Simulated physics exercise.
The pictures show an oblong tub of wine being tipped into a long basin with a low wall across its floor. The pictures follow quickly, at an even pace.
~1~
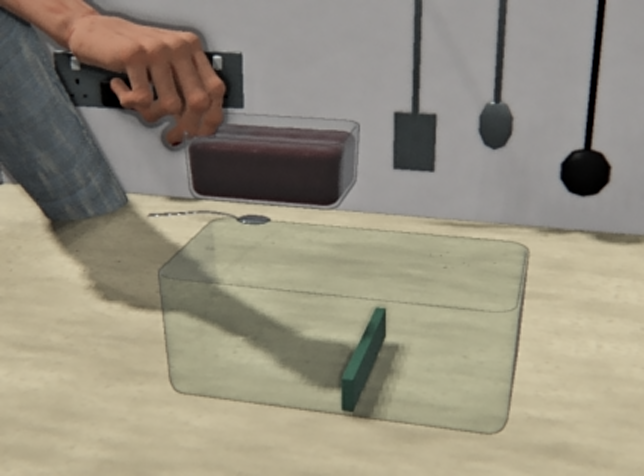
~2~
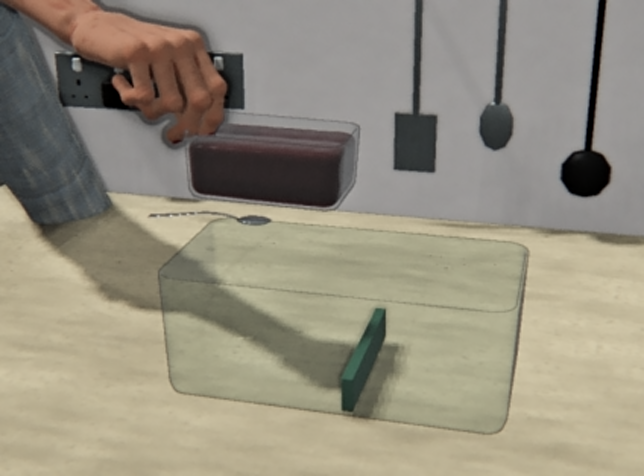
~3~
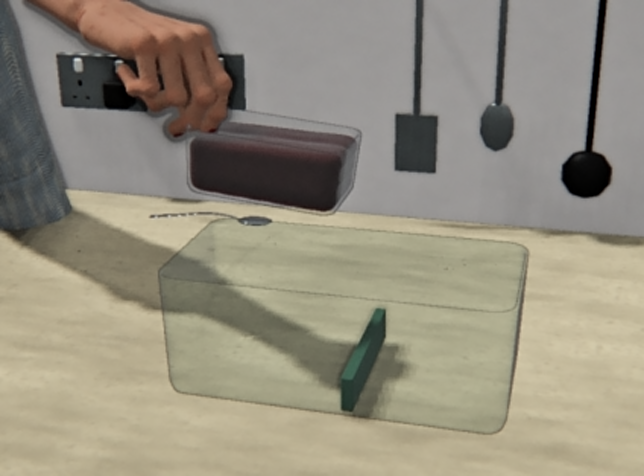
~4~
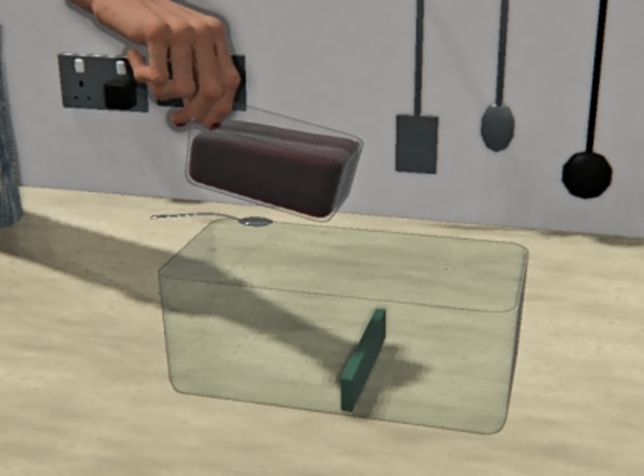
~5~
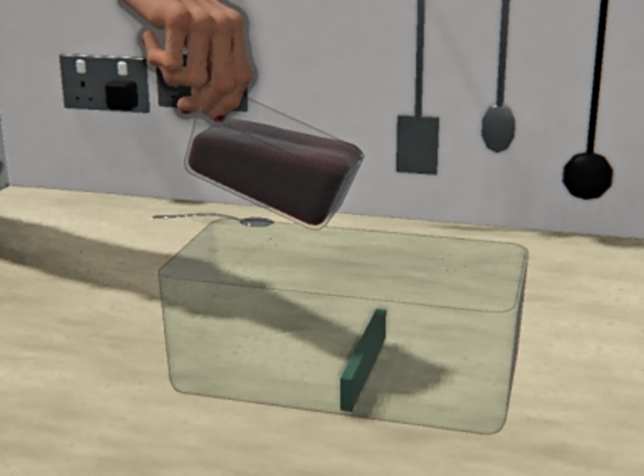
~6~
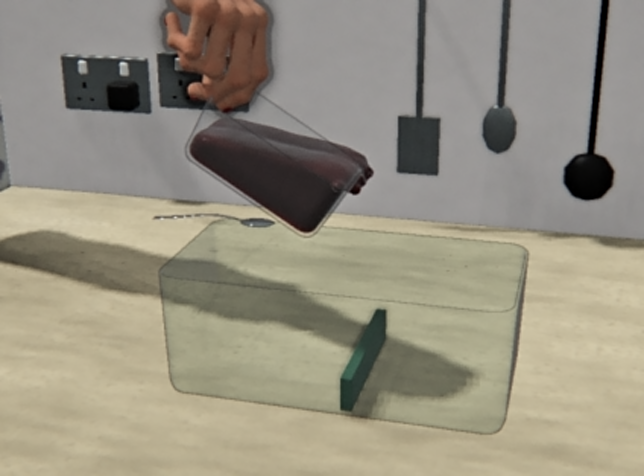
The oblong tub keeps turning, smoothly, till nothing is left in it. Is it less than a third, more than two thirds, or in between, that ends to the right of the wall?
In the end over two thirds is right of the wall.
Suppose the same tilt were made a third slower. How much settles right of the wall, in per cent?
About 80 per cent.
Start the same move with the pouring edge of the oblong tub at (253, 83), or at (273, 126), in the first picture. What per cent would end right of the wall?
Roughly 10 per cent, and 10 per cent.
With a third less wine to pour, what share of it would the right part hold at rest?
Near 70 %.
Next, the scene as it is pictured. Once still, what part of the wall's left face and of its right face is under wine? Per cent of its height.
Near 10 on the left, 60 on the right.
A moment on, the oblong tub is tipped on its side and 15 per cent is still to pour, 3 is left of the wall and 57 right of it.
Next, the oblong tub is tipped on its side and 3 per cent is still to pour, 17 is left of the wall and 77 right of it.
Then the oblong tub is tipped on its side and 1 per cent is still to pour, 22 is left of the wall and 76 right of it.
Later the oblong tub is tipped on its side and 0 per cent is still to pour, 24 is left of the wall and 75 right of it.
At rest 25 per cent lies left of the wall, 74 right of it and 1 outside.
